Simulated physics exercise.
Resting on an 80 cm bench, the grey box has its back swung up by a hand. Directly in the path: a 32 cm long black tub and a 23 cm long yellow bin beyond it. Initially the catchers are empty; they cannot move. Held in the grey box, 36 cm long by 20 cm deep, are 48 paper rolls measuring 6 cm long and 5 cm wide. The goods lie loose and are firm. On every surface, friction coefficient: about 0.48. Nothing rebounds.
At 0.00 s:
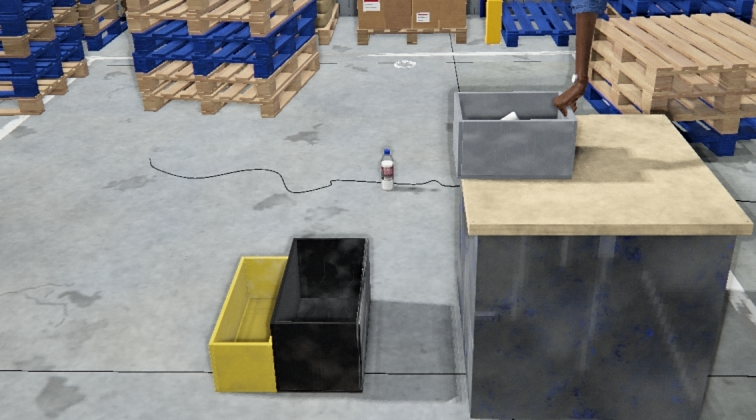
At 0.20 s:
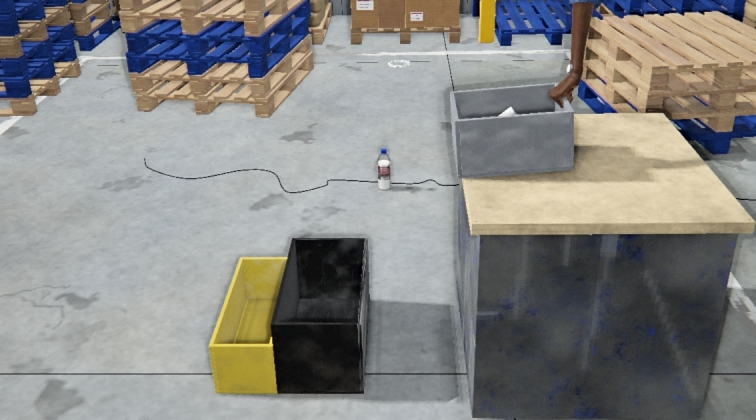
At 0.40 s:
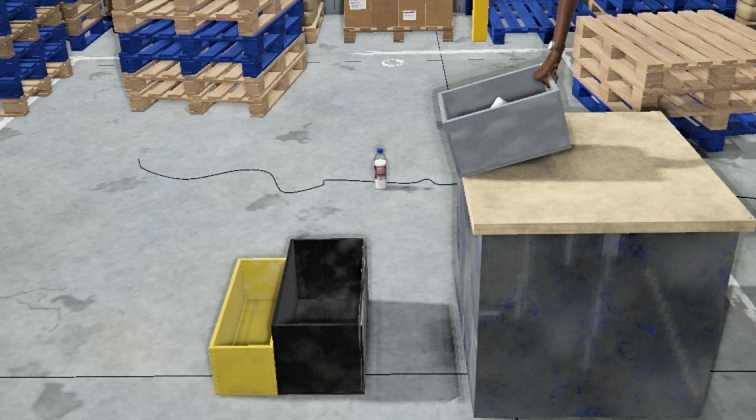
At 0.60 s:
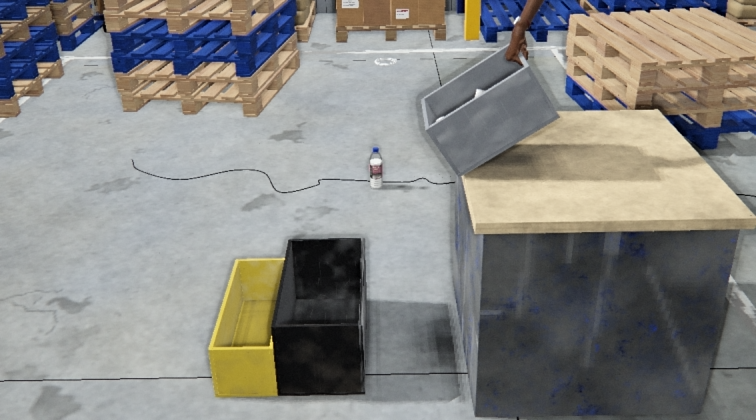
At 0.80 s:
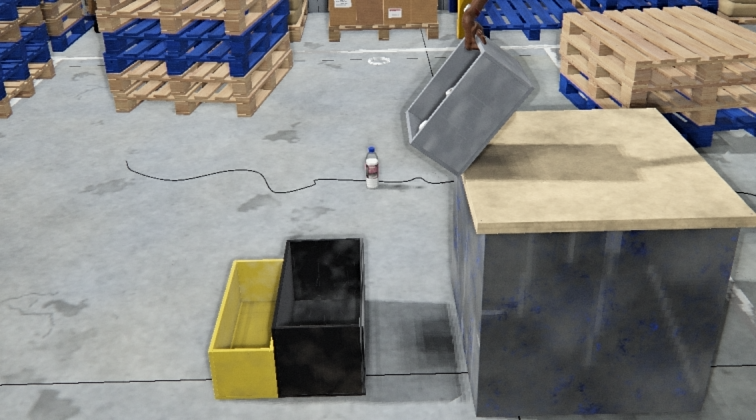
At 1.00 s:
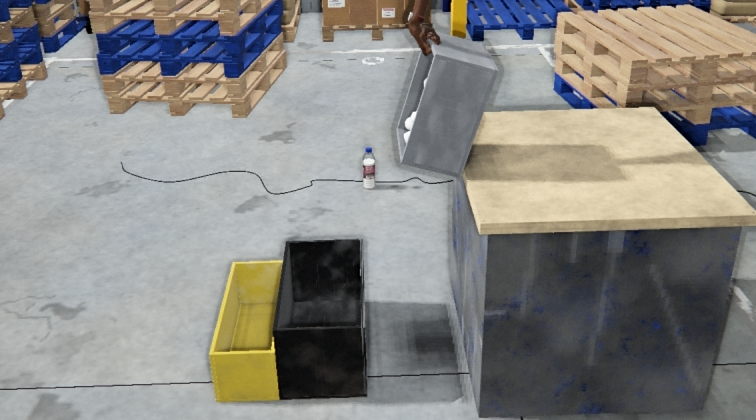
In a warehouse, a hand swinging up the back of a grey box on a bench, tilting it steeply leftward above the floor.
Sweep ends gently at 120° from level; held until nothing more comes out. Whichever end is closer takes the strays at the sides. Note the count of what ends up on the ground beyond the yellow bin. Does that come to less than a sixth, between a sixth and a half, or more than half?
Less than a sixth.
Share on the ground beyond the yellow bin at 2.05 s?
Around 0 per cent at that point.
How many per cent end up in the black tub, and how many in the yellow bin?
Around 70 % in the first place and around 0 % in the second.
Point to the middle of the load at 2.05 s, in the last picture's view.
Look near pixel (343, 334).
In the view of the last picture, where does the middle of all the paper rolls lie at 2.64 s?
(333, 338).
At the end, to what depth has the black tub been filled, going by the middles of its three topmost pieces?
Some 7 cm.
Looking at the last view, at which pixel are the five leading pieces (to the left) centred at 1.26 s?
Somewhere near pixel (365, 178).
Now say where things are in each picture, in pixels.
In the first frame (each is followed by its nearest rim corner in this view), grey box, (573, 120); yellow bin, (268, 344); 0° from level; none out.
Grey box, (570, 111); 4° from level, in the second frame.
Grey box, (555, 91); 16° from level, in the third frame.
Grey box, (525, 67); 33° from level, in the fourth frame.
Grey box, (481, 54); 53° from level, in the fifth frame.
Grey box, (434, 57); yellow bin, (271, 351); 73° from level; none out, in the sixth frame.
After 1.26 s, tilt 98°; 42 still in the grey box and 6 in the air.
After 1.59 s, tilt 117°; 19 still in the grey box, 10 in the black tub and 19 in the air.
After 2.05 s, tilt 120°; 29 in the black tub, 7 on the ground short of the black tub and 12 in the air.
Final count (at 2.64 s), 34 in the black tub and 14 on the ground short of the black tub. Asked share, 0 of 48, 0 per cent.
